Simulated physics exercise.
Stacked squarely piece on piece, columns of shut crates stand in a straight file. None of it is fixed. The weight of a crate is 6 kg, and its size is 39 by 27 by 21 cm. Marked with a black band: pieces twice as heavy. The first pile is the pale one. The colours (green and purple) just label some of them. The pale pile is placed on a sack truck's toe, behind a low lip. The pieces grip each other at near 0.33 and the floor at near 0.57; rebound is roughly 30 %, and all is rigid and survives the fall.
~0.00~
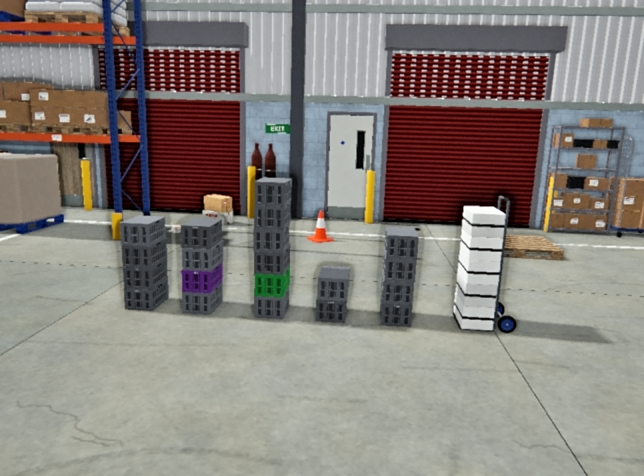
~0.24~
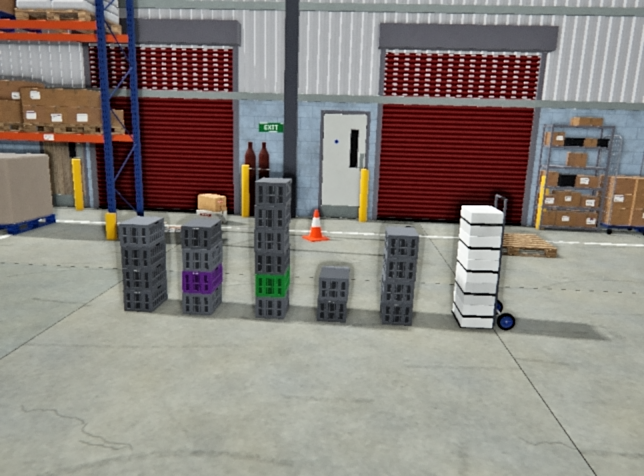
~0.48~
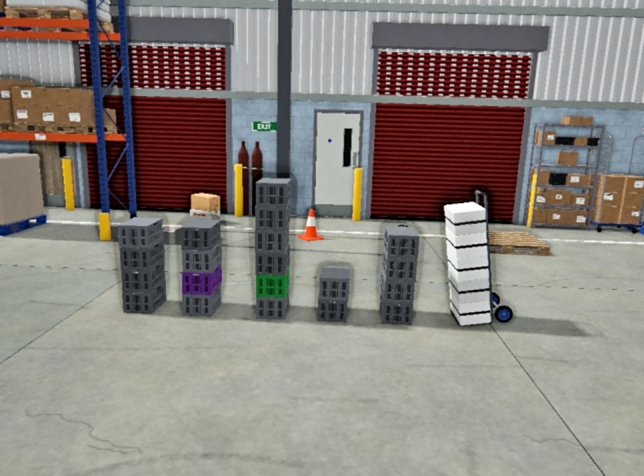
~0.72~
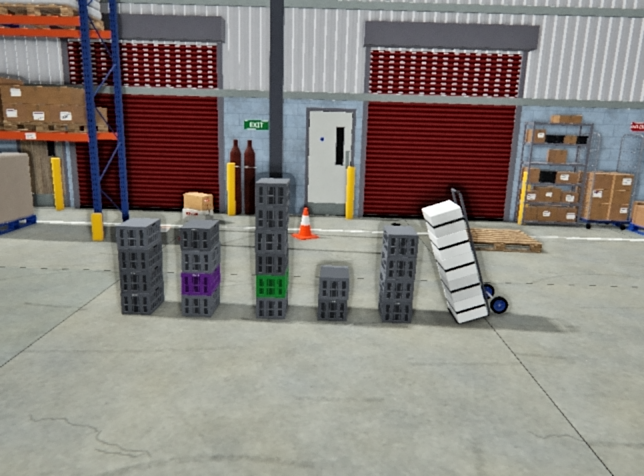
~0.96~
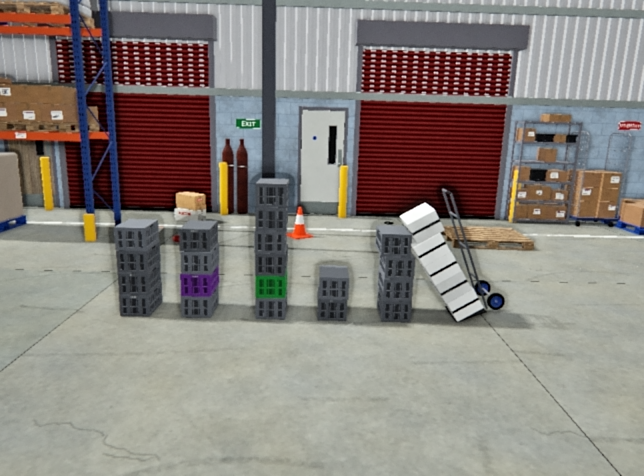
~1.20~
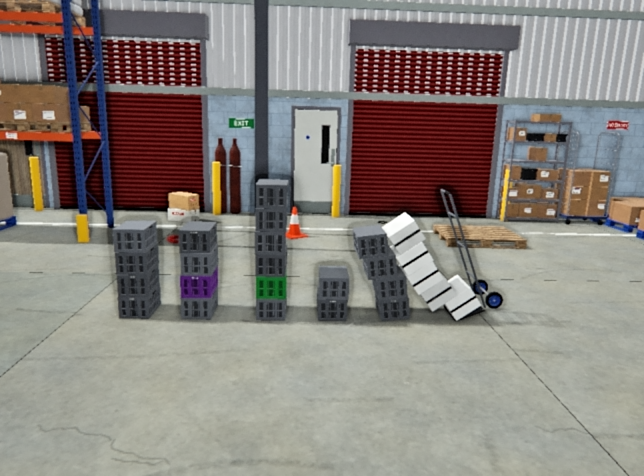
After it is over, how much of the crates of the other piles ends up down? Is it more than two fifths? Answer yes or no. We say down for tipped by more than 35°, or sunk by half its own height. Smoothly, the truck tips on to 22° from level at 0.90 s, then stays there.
No.
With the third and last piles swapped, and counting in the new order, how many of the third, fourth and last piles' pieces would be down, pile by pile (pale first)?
Down per pile: Third 3, fourth 6, last 1.
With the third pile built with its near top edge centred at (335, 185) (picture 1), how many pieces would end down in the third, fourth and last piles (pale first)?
Third 5, fourth 6, last 3.
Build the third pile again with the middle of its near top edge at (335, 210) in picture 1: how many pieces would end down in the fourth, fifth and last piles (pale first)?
Counts down - fourth: 6; fifth: 4; last: 4.
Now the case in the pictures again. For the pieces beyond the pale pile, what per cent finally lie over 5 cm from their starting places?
The shifted ones make up 30 per cent.
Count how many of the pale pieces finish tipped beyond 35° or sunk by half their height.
The answer is 5 of the pale ones.
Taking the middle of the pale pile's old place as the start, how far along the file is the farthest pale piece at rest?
Distance along: Near 110 cm.
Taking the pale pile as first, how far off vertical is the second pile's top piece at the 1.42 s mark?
Tilt: Near 30 degrees.
By 1.28 s, 5 of the pale pile down; none of the 20 other crates down, 4 disturbed.
By 1.42 s, 5 of the pale pile down; 1 of the 20 other crates down.
By 1.64 s, 5 of the pale pile down; 2 of the 20 other crates down; green crate moved 20 mm.
When it is over (2.5 s), 5 of the pale pile down; 2 of the 20 other crates down; green crate moved 44 mm; purple crate unmoved. That is 10 per cent. In pixels of the last frame, middles, green crate near (267, 281), purple crate near (200, 280).
